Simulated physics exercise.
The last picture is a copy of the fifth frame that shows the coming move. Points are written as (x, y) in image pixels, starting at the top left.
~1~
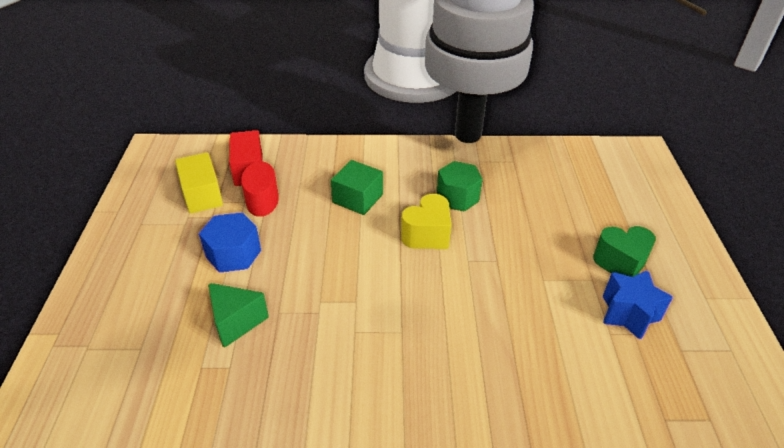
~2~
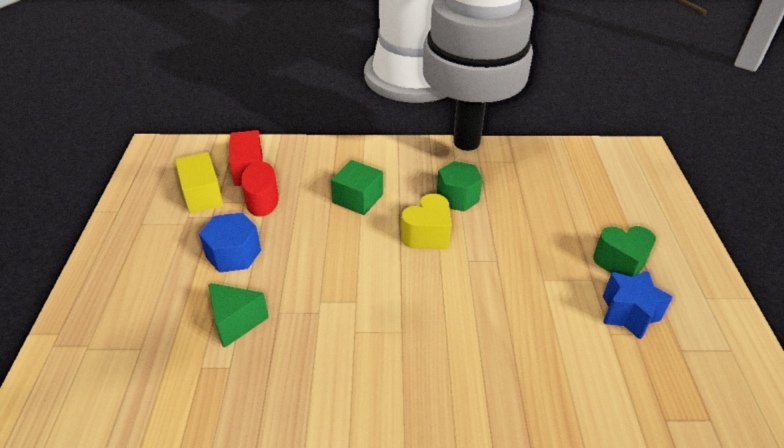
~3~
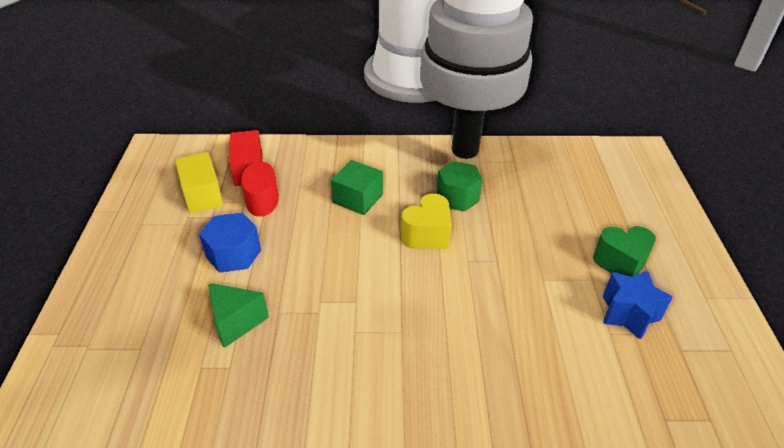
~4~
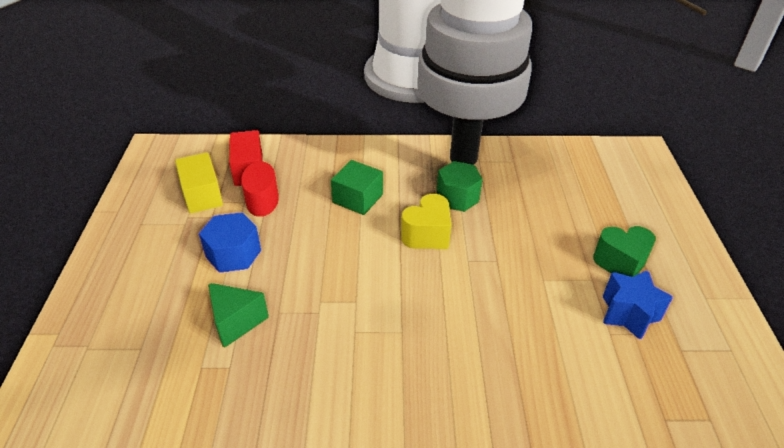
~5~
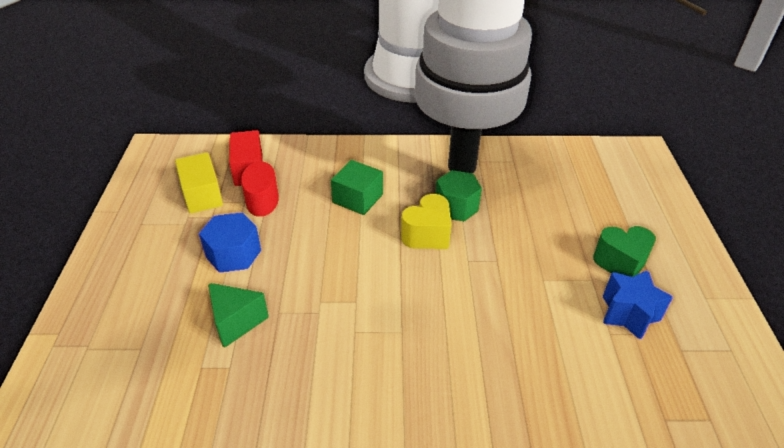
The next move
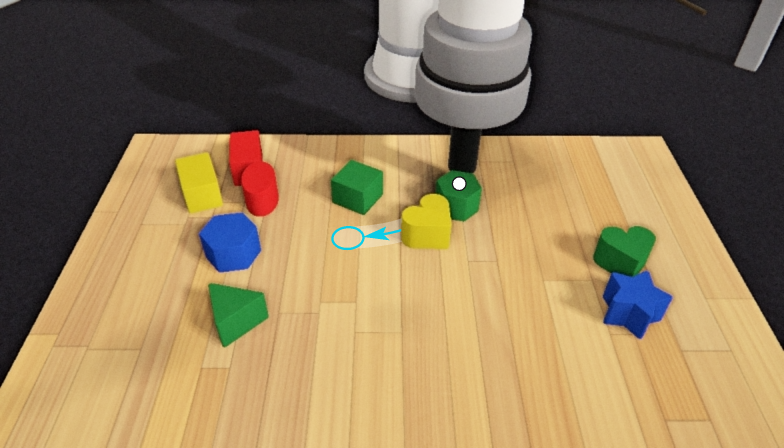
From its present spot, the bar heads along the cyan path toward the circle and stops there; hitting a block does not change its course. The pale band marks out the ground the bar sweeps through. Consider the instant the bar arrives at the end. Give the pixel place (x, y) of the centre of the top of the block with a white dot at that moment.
My estimate: (463, 210).
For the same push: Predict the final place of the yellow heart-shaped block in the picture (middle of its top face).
So, by the moment the path ends, you'll find the top centre of the yellow heart-shaped block at (423, 232).
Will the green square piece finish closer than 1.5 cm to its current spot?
My answer is yes.
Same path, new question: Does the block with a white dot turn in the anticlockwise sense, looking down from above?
Yes - that is the case.
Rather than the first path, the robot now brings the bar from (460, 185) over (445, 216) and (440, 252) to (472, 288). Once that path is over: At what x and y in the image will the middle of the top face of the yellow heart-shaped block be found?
Most likely (420, 251).
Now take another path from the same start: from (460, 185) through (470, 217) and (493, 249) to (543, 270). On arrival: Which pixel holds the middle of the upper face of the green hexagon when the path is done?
The spot you're after is about (472, 244) in the image.
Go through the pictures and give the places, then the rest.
Tip of the bar at (468, 137), middles of tops, green square piece at (357, 175), yellow heart-shaped block at (429, 211), green hexagon at (460, 174), in the first picture.
Bar at (466, 144), nothing pushed, in the second picture.
Bar at (465, 152), nothing pushed, in the third picture.
Bar at (463, 160), nothing pushed, in the fourth picture.
Bar at (462, 169), green square piece at (357, 175), yellow heart-shaped block at (429, 211), green hexagon at (459, 184), in the fifth picture.
The line goes from (460, 185) over (438, 212) and (398, 231) to (348, 238); the dot is on the green hexagon.
On the path given first. One third of the way, bar at (439, 196); yellow heart-shaped block at (425, 229), turned 60° clockwise; green hexagon at (463, 209), turned 45° anticlockwise.
Two thirds of the way, bar at (398, 215); yellow heart-shaped block at (423, 232), turned 50° clockwise; green hexagon at (463, 210), turned 50° anticlockwise.
At the end, bar at (347, 221); green square piece unmoved; yellow heart-shaped block at (423, 232), turned 50° clockwise; green hexagon at (463, 210), turned 50° anticlockwise.
